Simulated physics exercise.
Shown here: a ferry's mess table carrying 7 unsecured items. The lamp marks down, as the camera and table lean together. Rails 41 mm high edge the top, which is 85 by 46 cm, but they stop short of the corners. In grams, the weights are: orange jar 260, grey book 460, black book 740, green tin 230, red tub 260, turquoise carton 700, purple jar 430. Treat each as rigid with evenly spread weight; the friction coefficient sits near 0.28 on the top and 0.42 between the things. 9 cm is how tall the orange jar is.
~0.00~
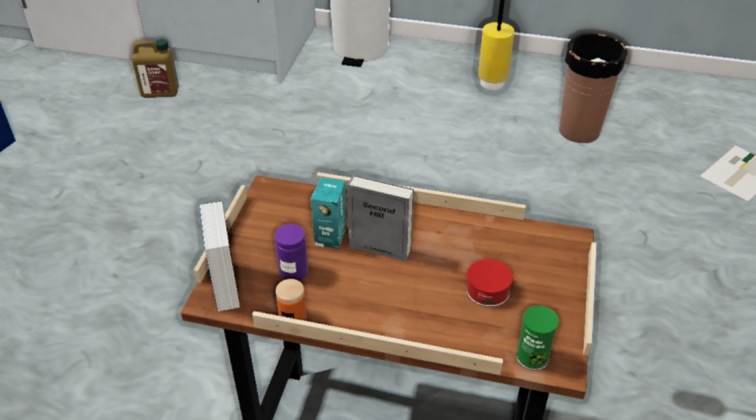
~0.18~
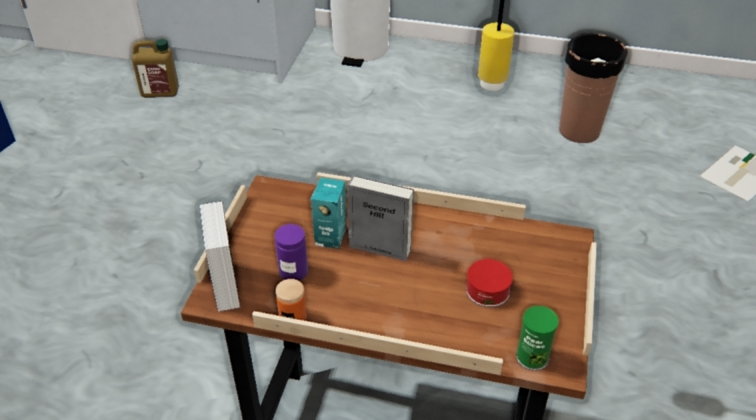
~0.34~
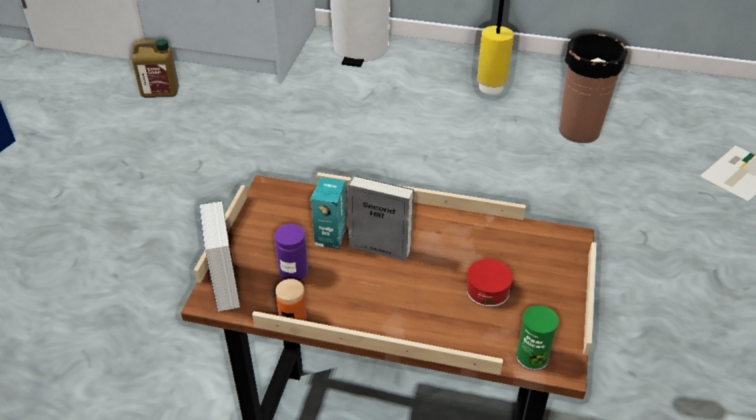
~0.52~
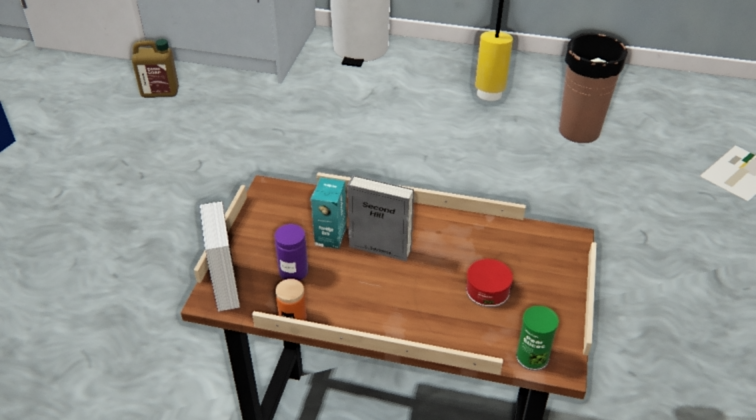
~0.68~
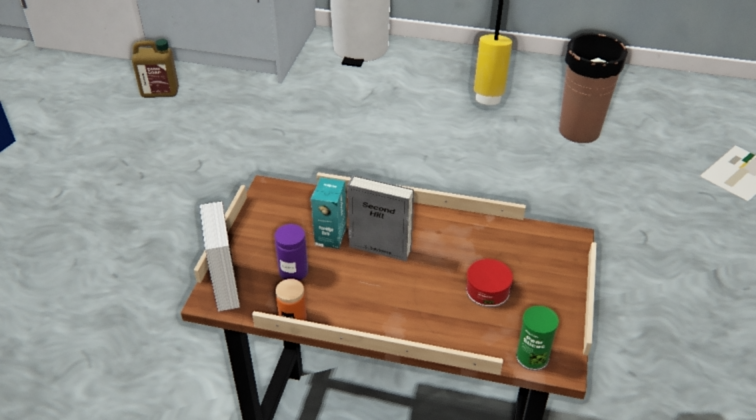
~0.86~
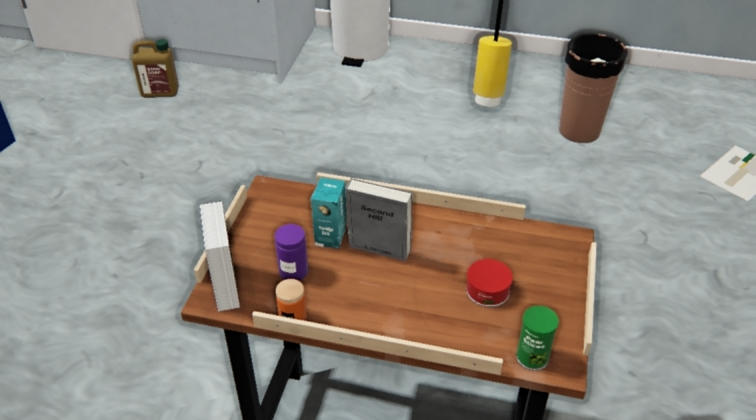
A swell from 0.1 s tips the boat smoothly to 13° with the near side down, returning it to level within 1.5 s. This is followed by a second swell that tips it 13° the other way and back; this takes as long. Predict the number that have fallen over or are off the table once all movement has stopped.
That number is one.
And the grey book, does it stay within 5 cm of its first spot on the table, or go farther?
Grey book: Moved.
Around 1.06 s, heel 11°, near side down; grey book tipped 32° against what carries it near (372, 237).
Around 1.16 s, heel 8°, near side down; grey book tipped 73° against what carries it near (364, 269).
Around 1.36 s, heel 3°, near side down; grey book on its side near (356, 294).
Finally (3.6 s), on their side or leaning hard on the table, grey book; the other 6 still in place (within 5 cm). In the last view, orange jar near (291, 304), grey book near (356, 294).
